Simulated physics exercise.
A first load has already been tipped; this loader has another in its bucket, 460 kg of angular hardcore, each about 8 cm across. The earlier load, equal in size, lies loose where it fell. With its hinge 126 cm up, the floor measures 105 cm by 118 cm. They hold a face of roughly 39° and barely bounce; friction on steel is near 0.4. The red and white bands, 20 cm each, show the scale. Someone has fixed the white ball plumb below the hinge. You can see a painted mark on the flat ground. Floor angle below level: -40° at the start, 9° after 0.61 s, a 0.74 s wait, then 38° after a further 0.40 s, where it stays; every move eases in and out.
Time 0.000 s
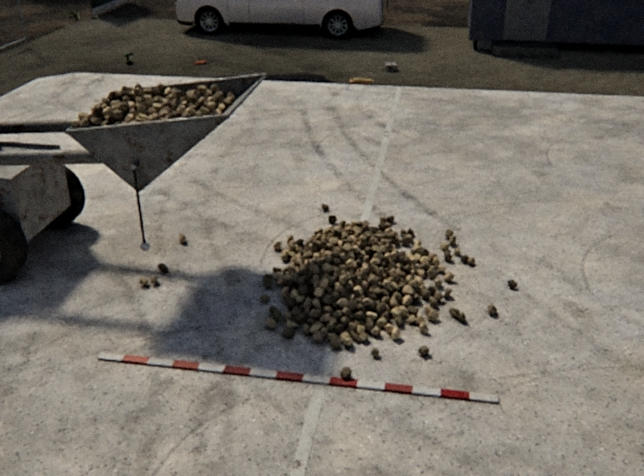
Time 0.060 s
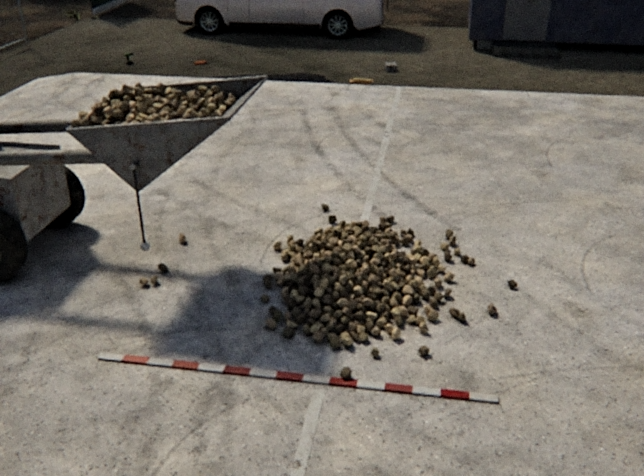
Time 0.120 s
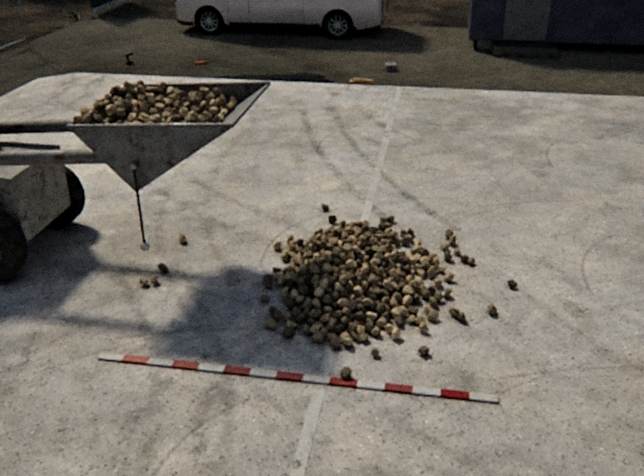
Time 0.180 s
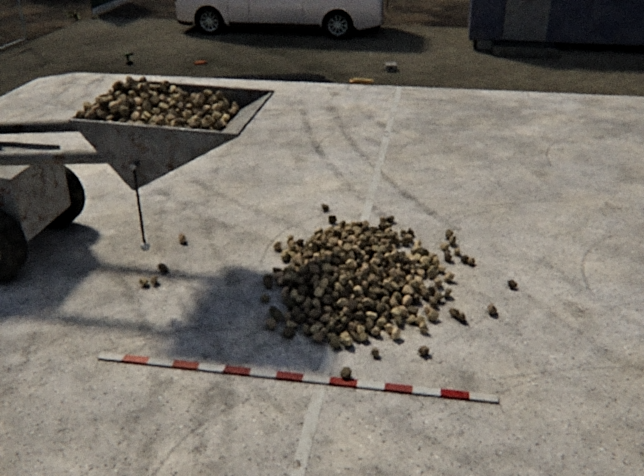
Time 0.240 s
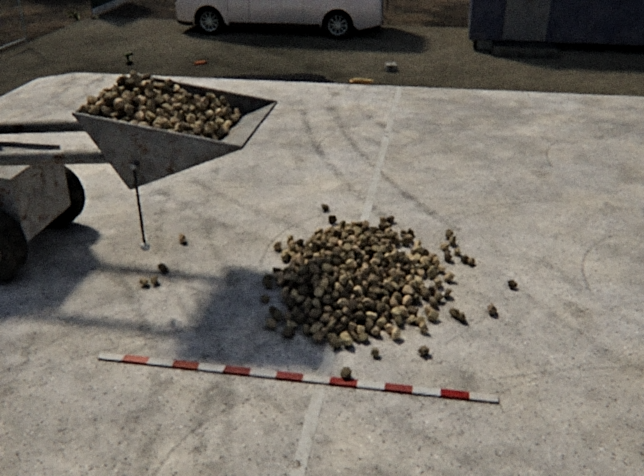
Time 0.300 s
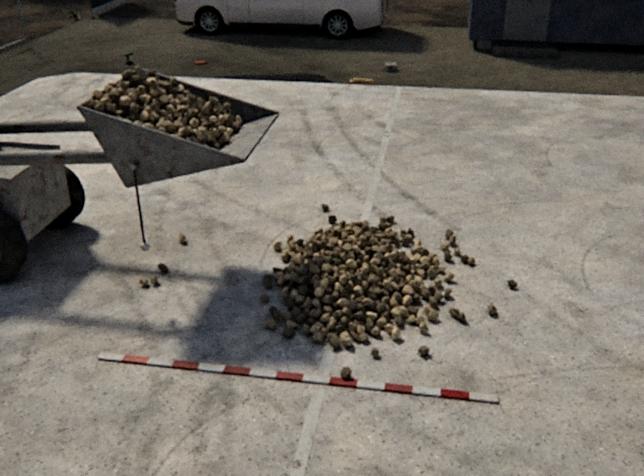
The footage shows a loader's bucket of brownish stones at left tilting gradually forward, its right-hand lip lowering as the load shifts inside, while a loose pile on the pale ground beside a red-and-white banded pole stays still.
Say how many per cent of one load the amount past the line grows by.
It grows by about 0 %.
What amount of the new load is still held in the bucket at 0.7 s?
Estimate: 100 % remaining inside, roughly.
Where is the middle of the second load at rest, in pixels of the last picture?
Around (275, 259).
After 0.5 s the floor is at 2°; in per cent of one load, 100 in the bucket, 50 short of the line, 50 past the line; the foremost stones are at (470, 277).
After 0.7 s the floor is at 9°; in per cent of one load, 100 in the bucket, 50 short of the line, 50 past the line; the foremost stones are at (470, 277).
After 2.2 s the floor is at 38°; in per cent of one load, 38 in the bucket, 113 short of the line, 50 past the line; the foremost stones are at (470, 277).
After 4.9 s the floor is at 38°; in per cent of one load, 0 in the bucket, 150 short of the line, 50 past the line; the foremost stones are at (470, 277). Net gain past the line, 0.
